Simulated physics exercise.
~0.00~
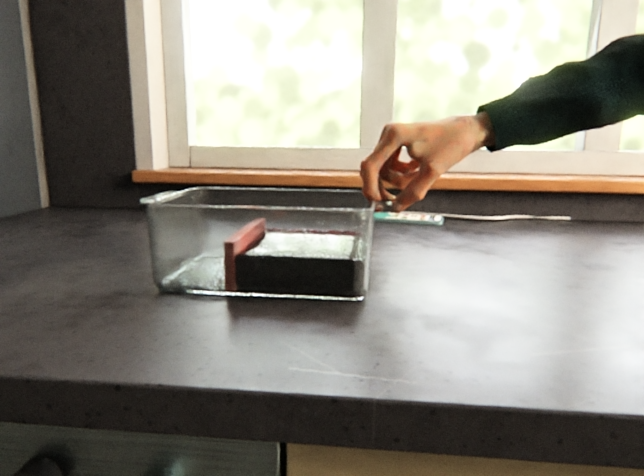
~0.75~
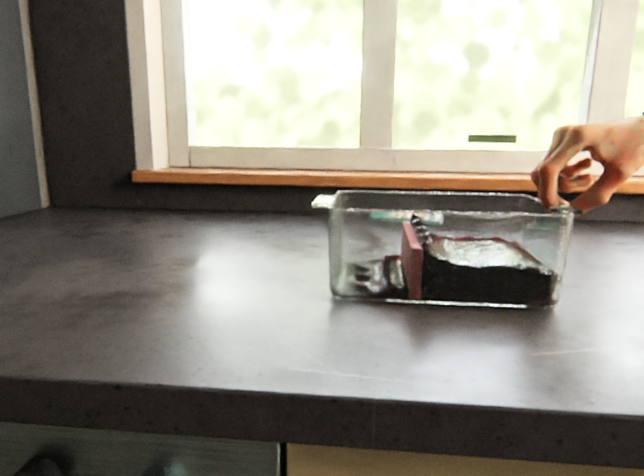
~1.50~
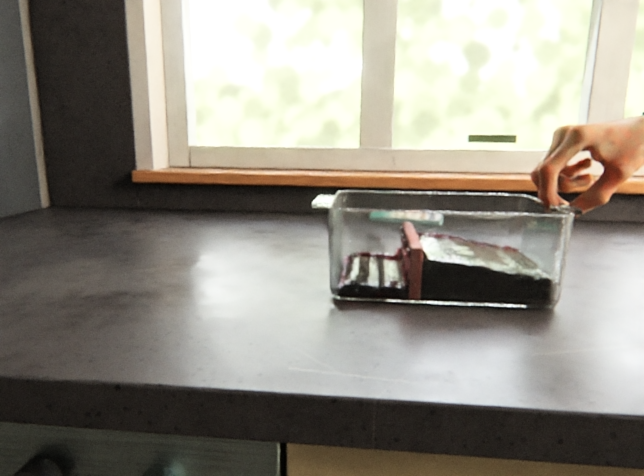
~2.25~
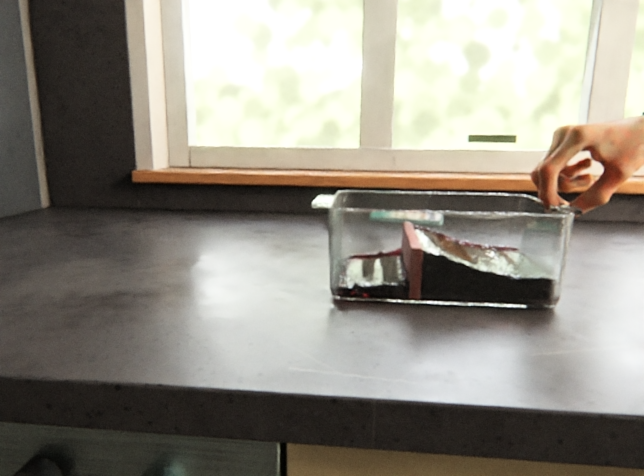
A clear food box holding dark liquid right of its reddish divider was pulled to the right along a grey counter by a hand, and the liquid sloshed about, some crossing into the left part and staying there as the box sat still.
